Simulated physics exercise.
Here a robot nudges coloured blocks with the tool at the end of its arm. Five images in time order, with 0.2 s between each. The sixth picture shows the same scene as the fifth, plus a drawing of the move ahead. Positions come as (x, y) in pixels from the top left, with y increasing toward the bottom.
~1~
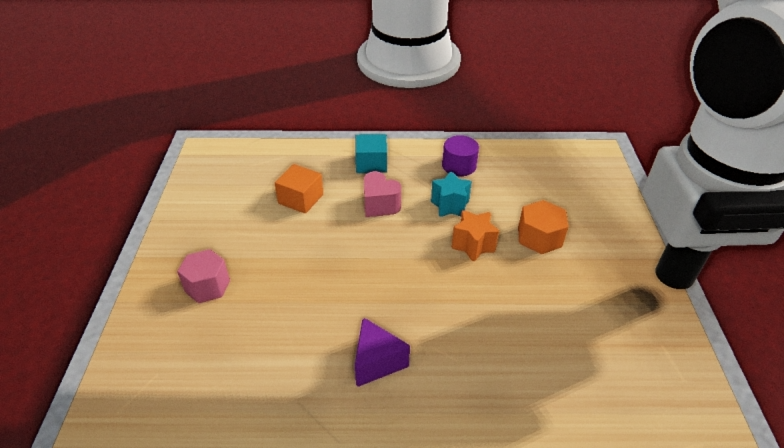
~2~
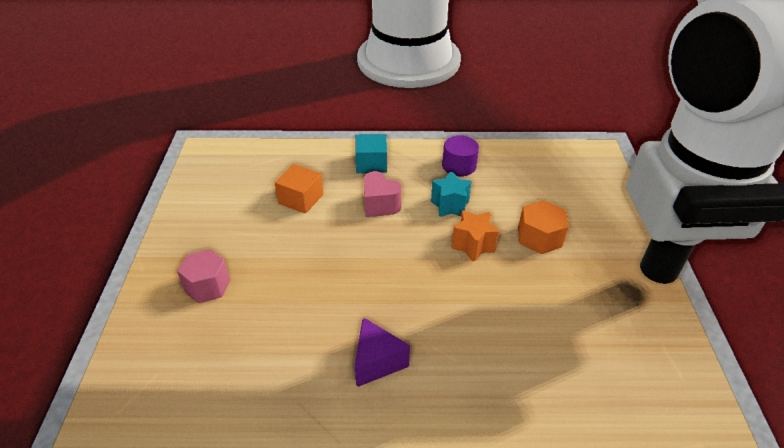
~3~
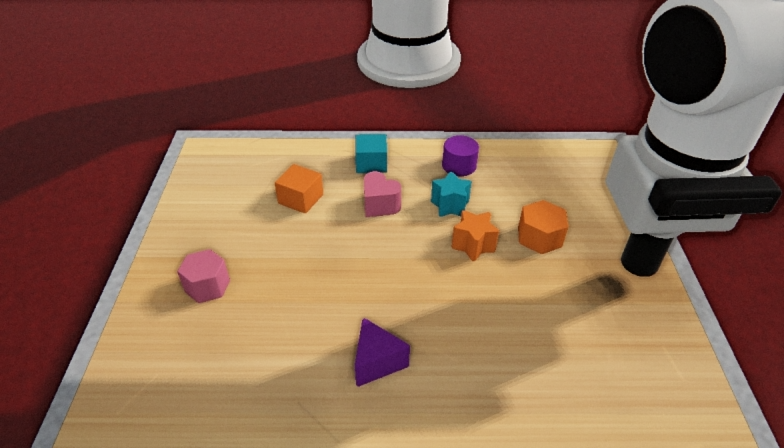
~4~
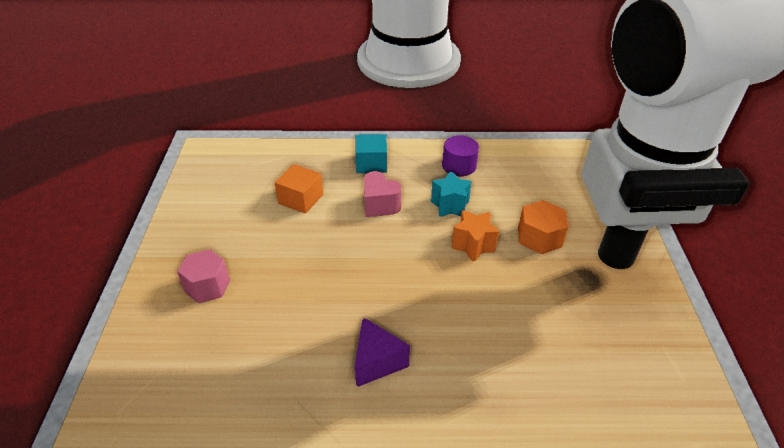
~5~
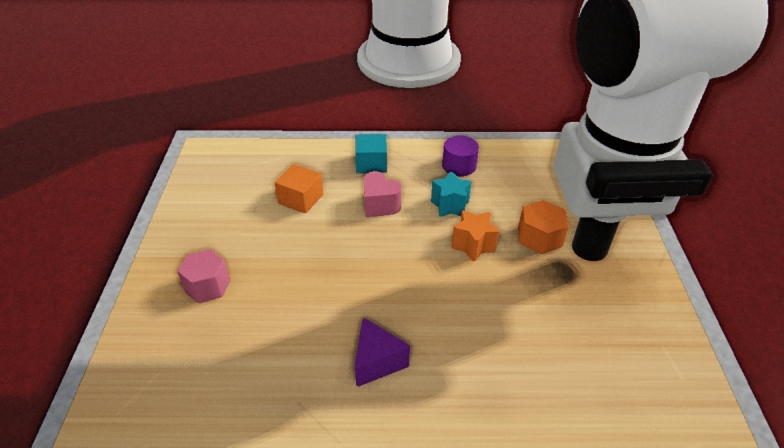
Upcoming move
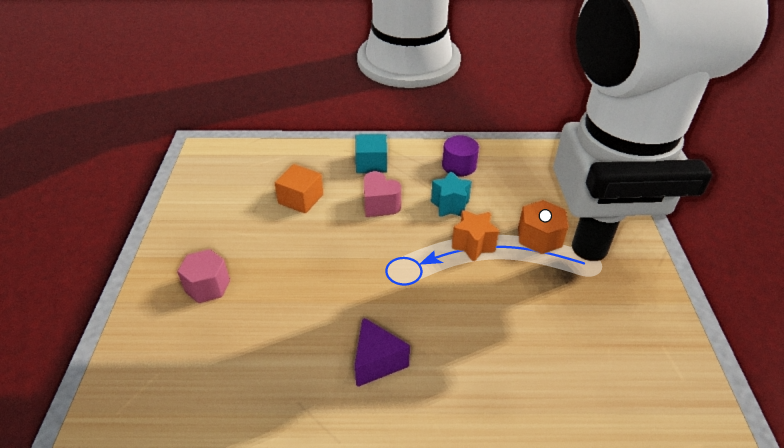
On a wooden tabletop, a white robot arm moves its black tool left toward an orange hexagon while the coloured blocks stay still.
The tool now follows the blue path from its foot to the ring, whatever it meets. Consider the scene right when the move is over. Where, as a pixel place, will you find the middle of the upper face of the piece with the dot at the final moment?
The centre of its top face lies at (520, 200).
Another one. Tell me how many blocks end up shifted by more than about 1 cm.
Answer: Two blocks.
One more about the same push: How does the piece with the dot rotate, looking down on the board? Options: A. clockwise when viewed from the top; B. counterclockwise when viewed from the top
A.
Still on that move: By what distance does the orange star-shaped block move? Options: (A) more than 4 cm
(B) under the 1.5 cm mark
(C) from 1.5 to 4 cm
The one that fits is A, more than 4 cm.
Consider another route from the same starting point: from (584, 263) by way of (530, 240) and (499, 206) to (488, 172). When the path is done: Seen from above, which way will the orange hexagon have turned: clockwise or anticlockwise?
Anticlockwise, looking down.
Drawn move, from (584, 263) via (521, 248) and (460, 251), ending at (404, 271); the dot is on the orange hexagon.
On the path given first. One third of the way, tool (523, 234); orange hexagon (520, 201), turned 25° clockwise.
Two thirds of the way, tool (460, 237); orange star-shaped block (427, 226), turned 20° clockwise; orange hexagon (520, 200), turned 30° clockwise.
At the end, tool (404, 256); turquoise star-shaped block still; orange star-shaped block (387, 229), turned 70° clockwise; orange hexagon (520, 200), turned 30° clockwise.
